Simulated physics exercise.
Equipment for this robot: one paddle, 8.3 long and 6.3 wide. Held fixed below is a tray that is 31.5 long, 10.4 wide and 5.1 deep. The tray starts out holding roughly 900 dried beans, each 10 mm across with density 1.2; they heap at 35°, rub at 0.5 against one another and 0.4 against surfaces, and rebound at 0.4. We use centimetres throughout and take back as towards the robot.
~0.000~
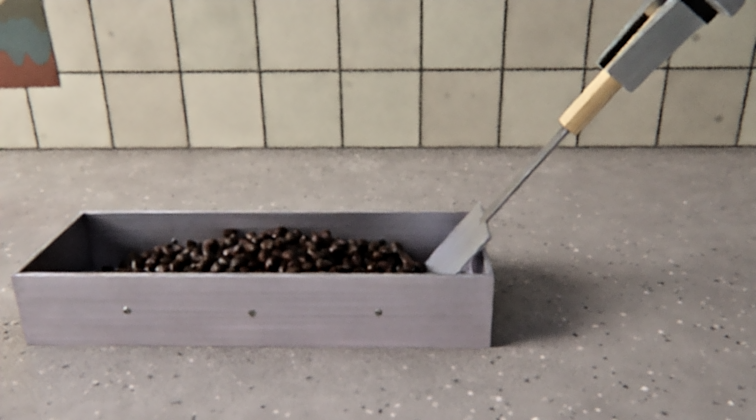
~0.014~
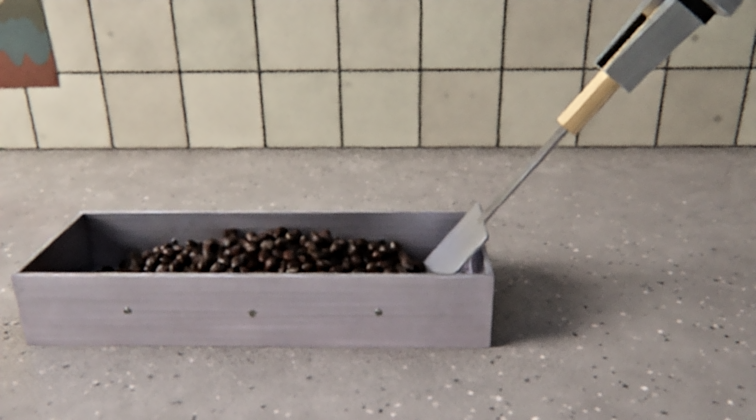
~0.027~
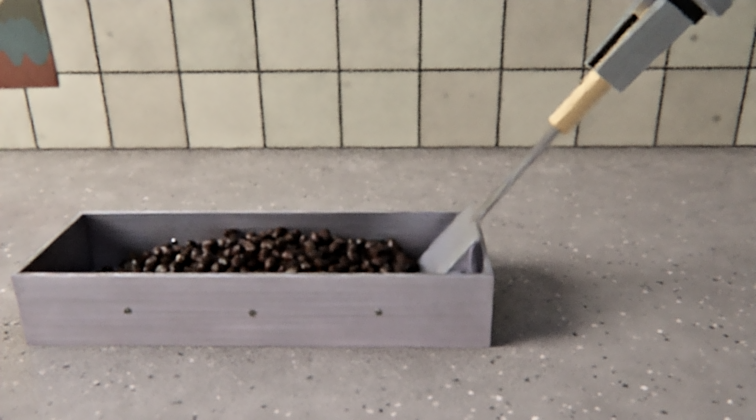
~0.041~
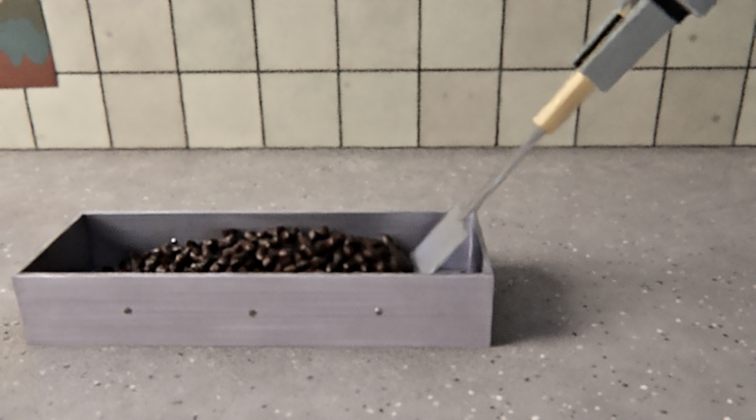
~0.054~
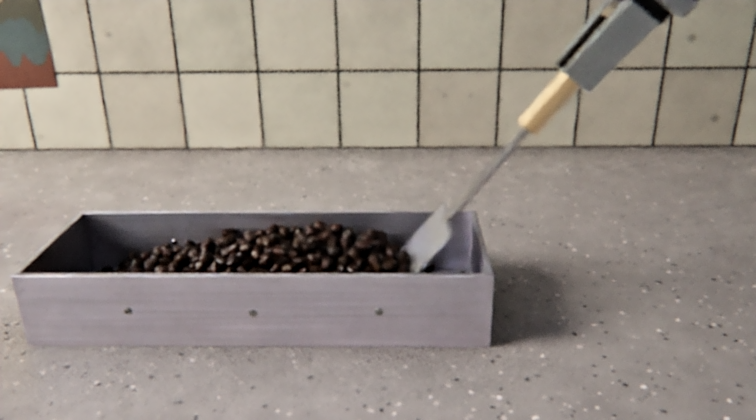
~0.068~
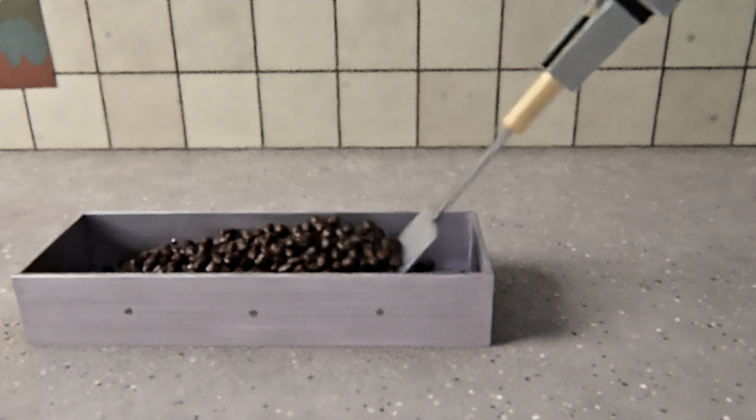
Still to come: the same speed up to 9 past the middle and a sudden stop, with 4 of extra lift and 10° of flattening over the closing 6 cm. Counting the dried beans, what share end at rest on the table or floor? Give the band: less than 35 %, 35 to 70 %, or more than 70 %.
Band: Less than 35 %.
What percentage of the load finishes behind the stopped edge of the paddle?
About 35 percent.
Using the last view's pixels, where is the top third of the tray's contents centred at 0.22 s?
Centre: Approx. (218, 226) in the last view.
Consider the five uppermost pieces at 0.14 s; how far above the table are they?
I'd put it close to 8 cm.
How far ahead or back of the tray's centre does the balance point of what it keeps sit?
Ahead of centre, roughly 8.0 centimetres.
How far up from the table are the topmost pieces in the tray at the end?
It reaches about 7.5 cm.
After 0.14 s, sloping 52°, highest piece 8 above the table; 900 in the tray.
After 0.22 s, sloping 49°, highest piece 10 above the table; 891 in the tray, 9 on the blade or in flight.
After 0.46 s, sloping 42°, highest piece 8 above the table; 694 in the tray, 164 on the table or floor, 42 on the blade or in flight.
After 1.51 s, sloping 42°, highest piece 7 above the table; 684 in the tray, 216 on the table or floor.
At rest, 684 in the tray, 216 on the table or floor. That is 24 % on the table or floor.
